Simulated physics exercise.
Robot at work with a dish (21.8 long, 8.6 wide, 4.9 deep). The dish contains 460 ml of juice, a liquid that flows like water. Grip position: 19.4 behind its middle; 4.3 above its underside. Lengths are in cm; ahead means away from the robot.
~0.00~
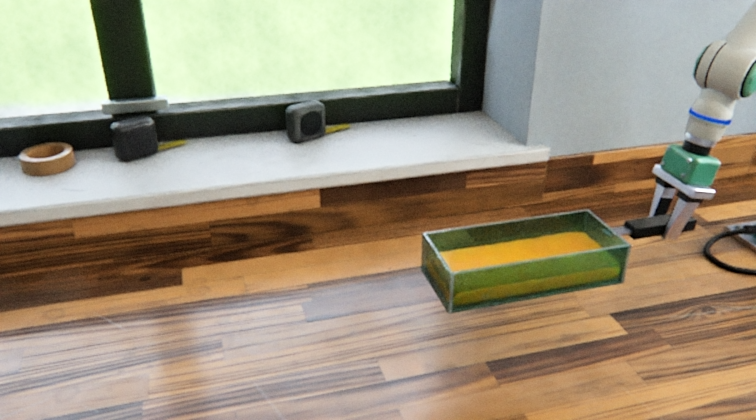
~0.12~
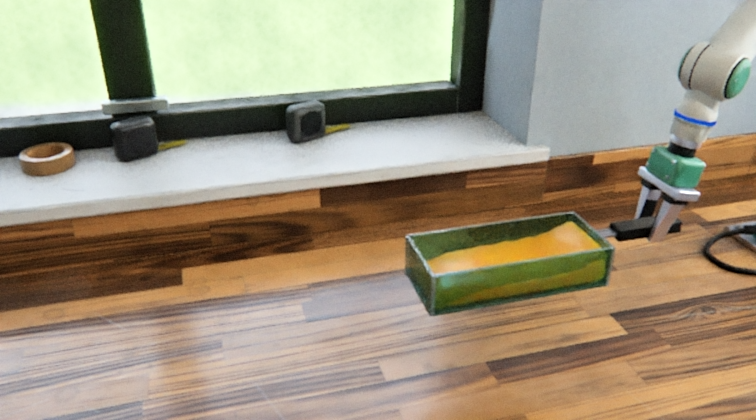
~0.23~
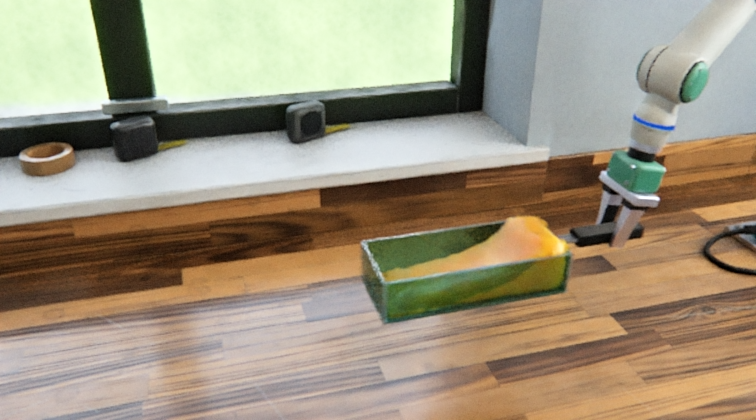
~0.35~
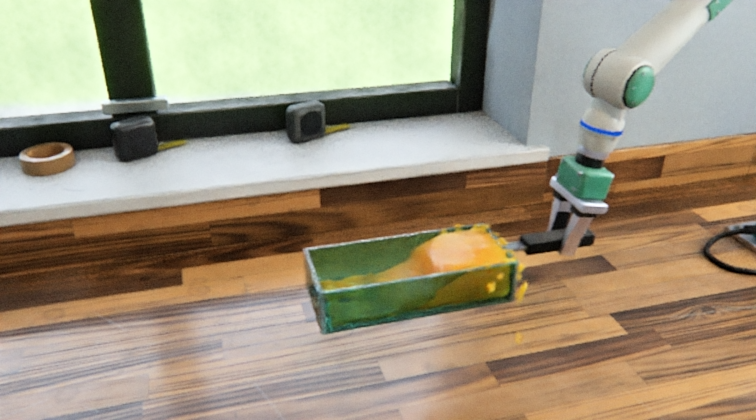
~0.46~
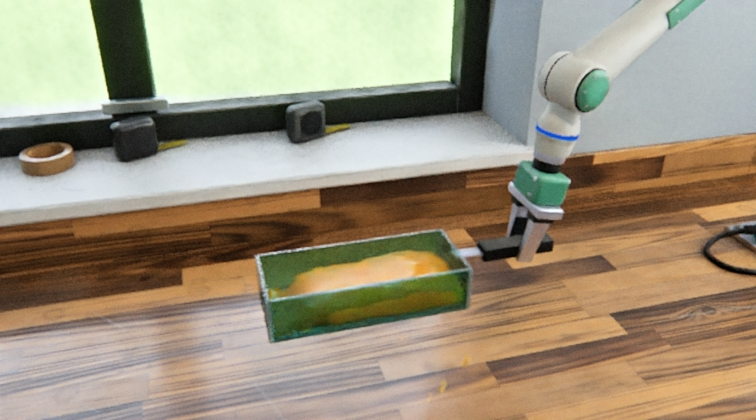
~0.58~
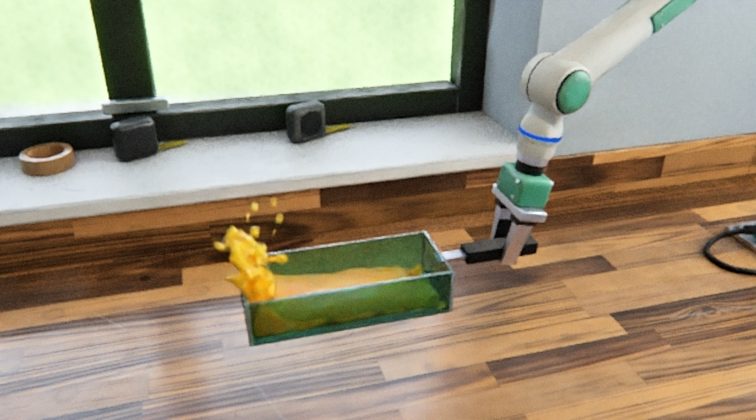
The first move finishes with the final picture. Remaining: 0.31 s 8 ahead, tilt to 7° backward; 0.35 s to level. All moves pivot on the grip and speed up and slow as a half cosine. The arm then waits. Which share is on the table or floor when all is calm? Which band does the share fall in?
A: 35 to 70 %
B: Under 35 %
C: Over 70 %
(B) Under 35 %.
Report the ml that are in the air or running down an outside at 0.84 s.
30 ml.
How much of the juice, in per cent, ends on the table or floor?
Some 12 per cent.
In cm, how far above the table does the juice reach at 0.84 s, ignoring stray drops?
Roughly 20 centimetres.
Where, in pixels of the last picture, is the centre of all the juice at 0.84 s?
About (266, 292) in the last view.
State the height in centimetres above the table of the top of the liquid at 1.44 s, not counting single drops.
16 cm.
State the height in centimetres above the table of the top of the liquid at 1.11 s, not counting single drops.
Stray drops aside, I'd put it at close to 17 cm.
By 0.84 s, tilted 7° backward, liquid up to 26 above the table; 410 ml in the dish, 20 ml on the table or floor, 30 ml in the air or running down outside.
By 1.11 s, tilted 2° backward, liquid up to 18 above the table; 410 ml in the dish, 55 ml on the table or floor.
By 1.44 s, level, liquid up to 16 above the table; 410 ml in the dish, 55 ml on the table or floor.
By 2.24 s, level, liquid up to 16 above the table; 410 ml in the dish, 55 ml on the table or floor.
Final state, 410 ml in the dish, 55 ml on the table or floor. That is 11 % on the table or floor.
